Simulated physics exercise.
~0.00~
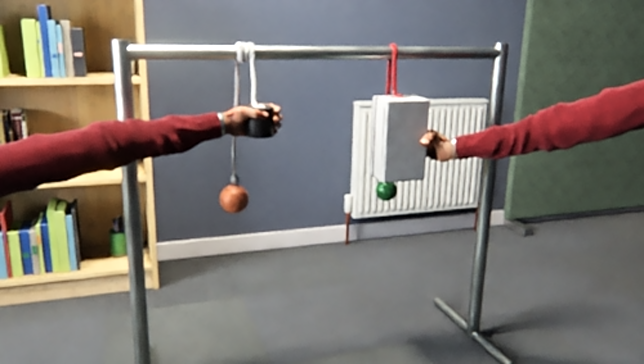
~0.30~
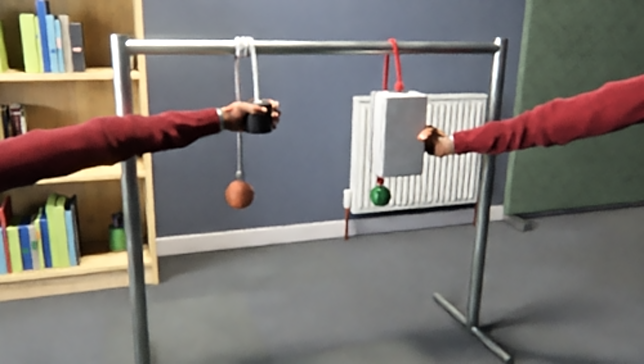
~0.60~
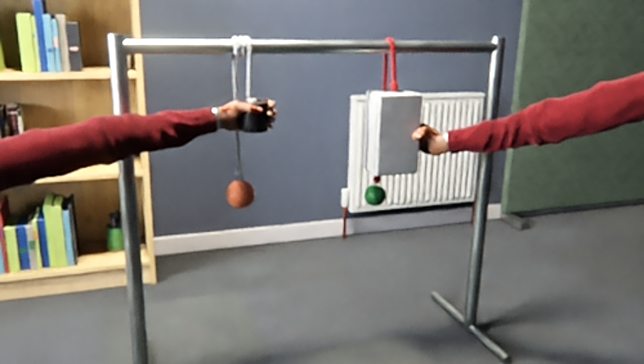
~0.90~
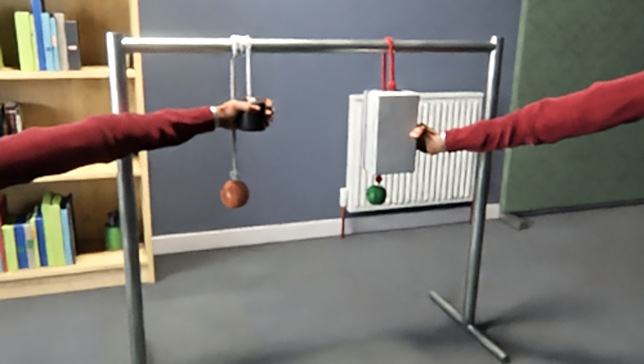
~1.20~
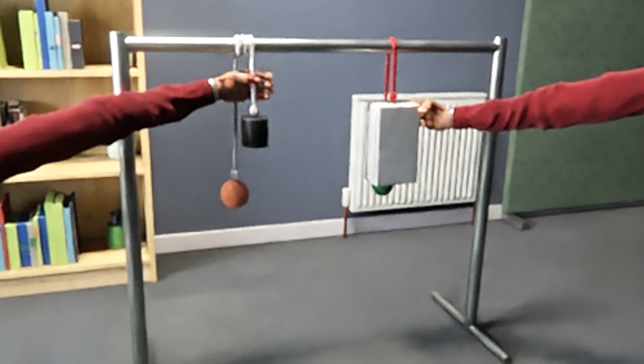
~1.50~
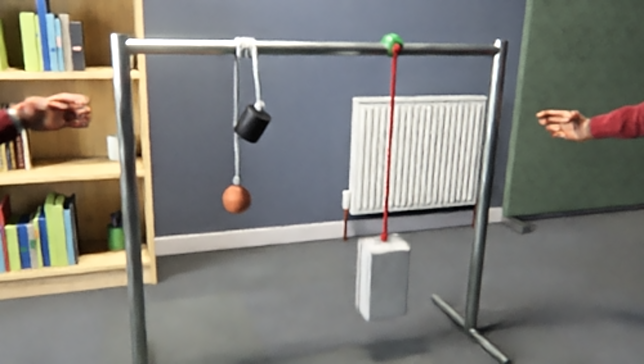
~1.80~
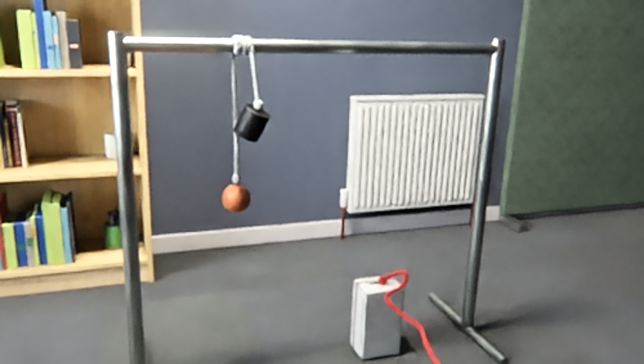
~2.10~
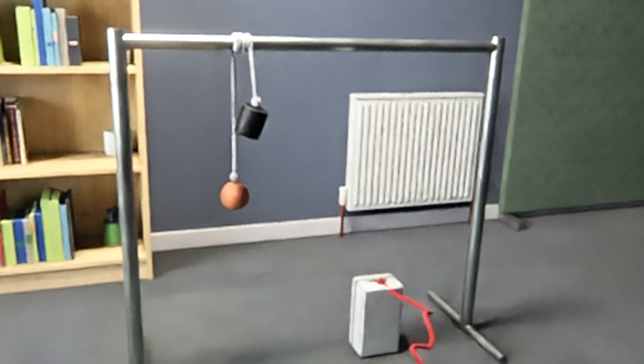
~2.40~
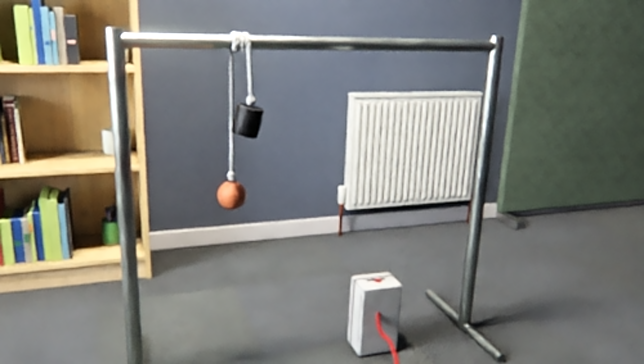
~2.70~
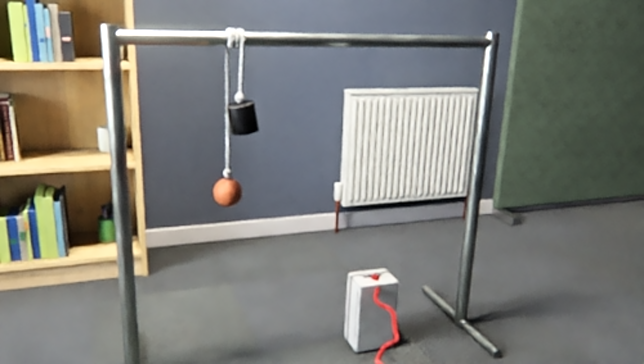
A black cylinder and a white box are gripped by two red-sleeved hands beneath a metal rail, in a grey-floored room seen from the front by a slightly swaying camera, with a bookcase at left and a pale radiator behind. An orange ball hangs from a white cord beside the cylinder, and a green ball hangs below a red cord by the box. The hands let go and draw back. The box drops, pulling the green ball up to the rail, then lands on the floor with its red cord slack. The cylinder and orange ball stay hanging.
